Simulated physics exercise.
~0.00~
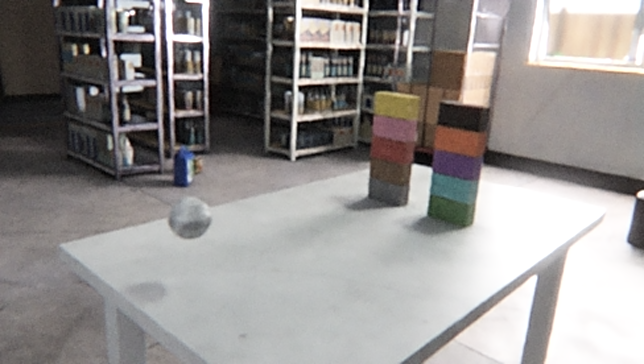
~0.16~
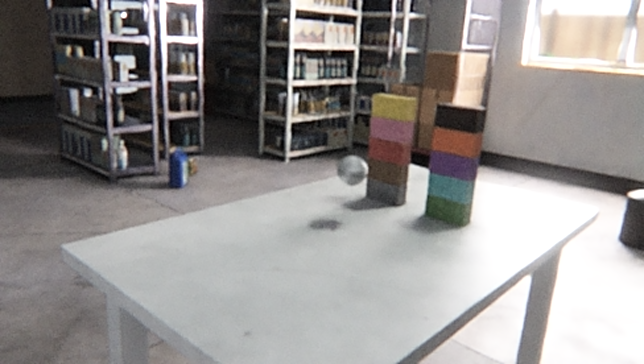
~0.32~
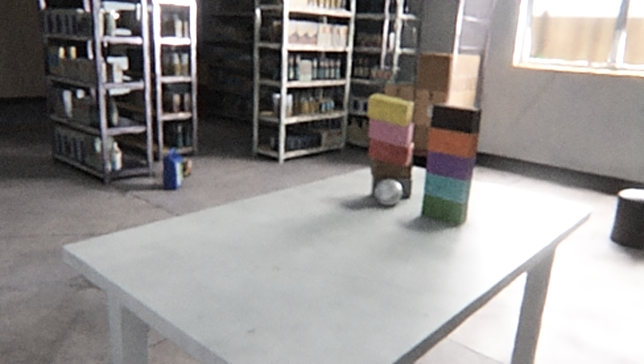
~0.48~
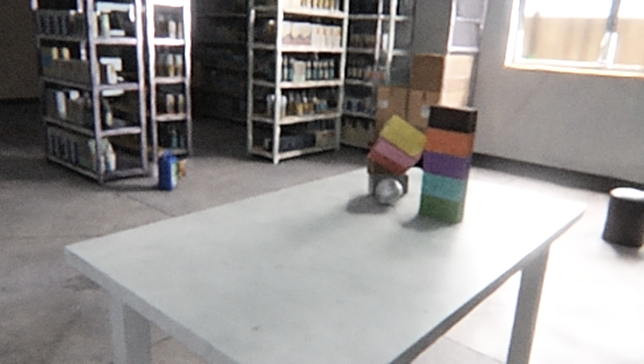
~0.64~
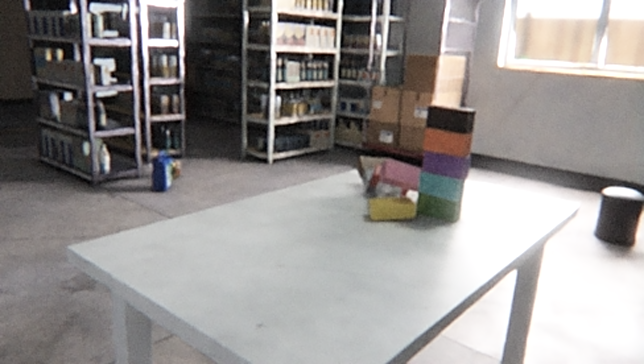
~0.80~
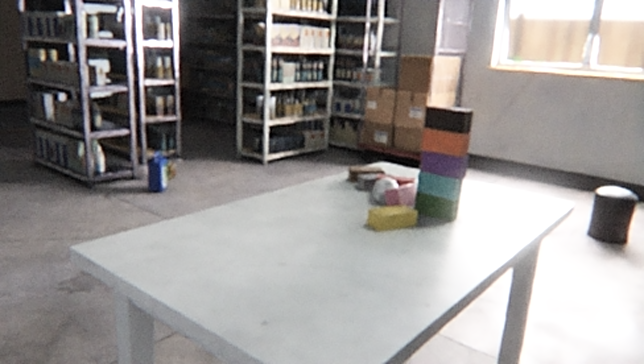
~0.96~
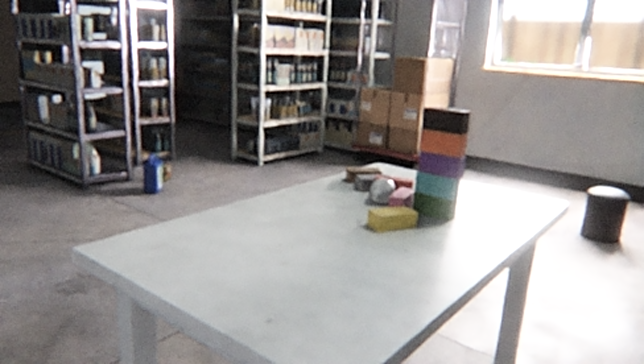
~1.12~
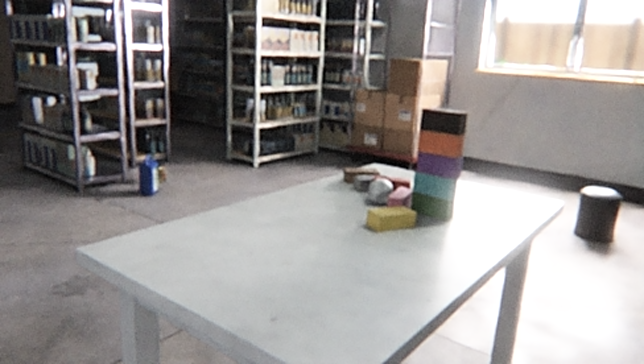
At first, a pale grey ball hangs in the air over the left side of a white table, with two stacks of coloured blocks standing toward the right, in a room lined with shelves. The ball flies right and strikes the lower part of the left stack. That stack buckles, its yellow and pink blocks tilting and then tumbling down. The yellow block lands in front while others scatter behind it, and the ball settles among them. At the end, the left stack lies in a loose heap, and the right stack, topped by a black block, still stands.
